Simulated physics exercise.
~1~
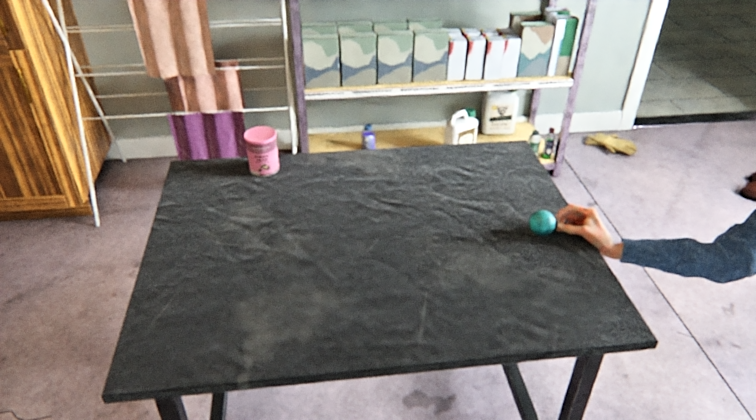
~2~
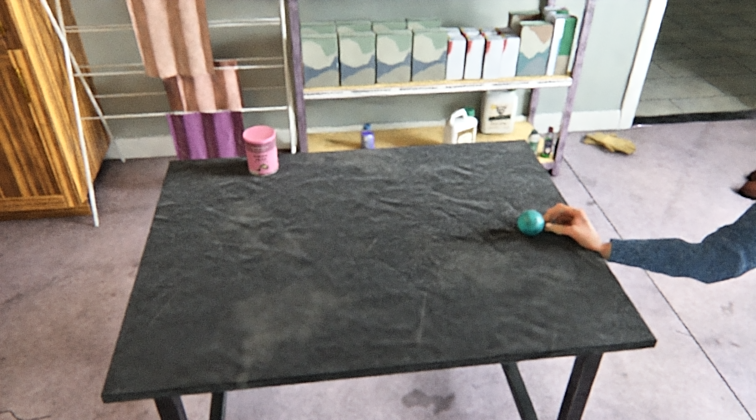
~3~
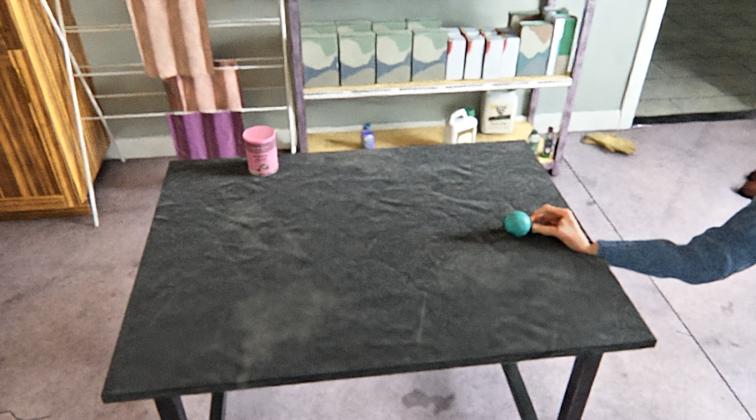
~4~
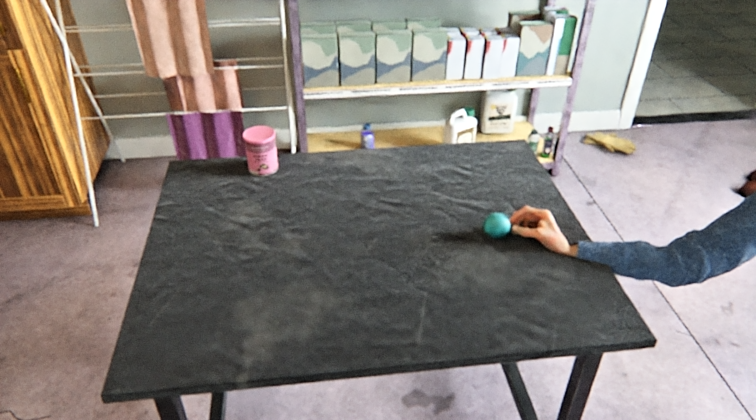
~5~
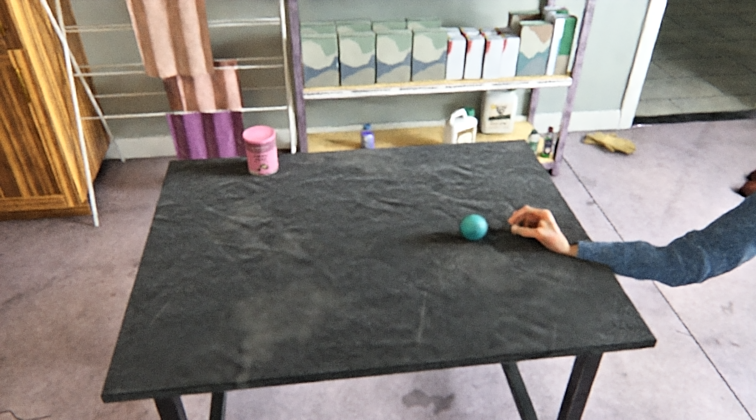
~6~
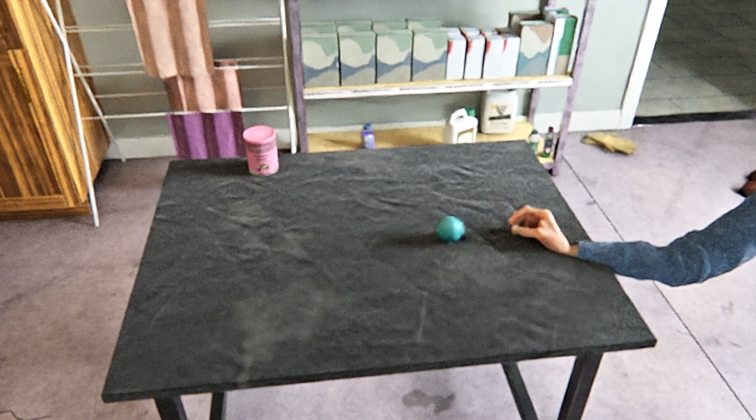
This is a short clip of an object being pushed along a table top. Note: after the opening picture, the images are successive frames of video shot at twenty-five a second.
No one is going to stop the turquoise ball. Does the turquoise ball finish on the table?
No, it finishes off the table.
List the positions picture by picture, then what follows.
The first picture shows under the hand; turquoise ball (543, 223).
The second picture shows under the hand; turquoise ball (531, 223).
The third picture shows under the hand; turquoise ball (517, 224).
The fourth picture shows turquoise ball (497, 225).
The fifth picture shows turquoise ball (473, 228) displaced about its own width.
The sixth picture shows turquoise ball (449, 229) displaced well along.
Then, 0.30 s past the last view, turquoise ball displaced well along near (271, 243).
Then, 0.70 s past the last view, turquoise ball now off the table.
Then, 1.10 s past the last view, things are still on the move.
Finally, off the table, turquoise ball.
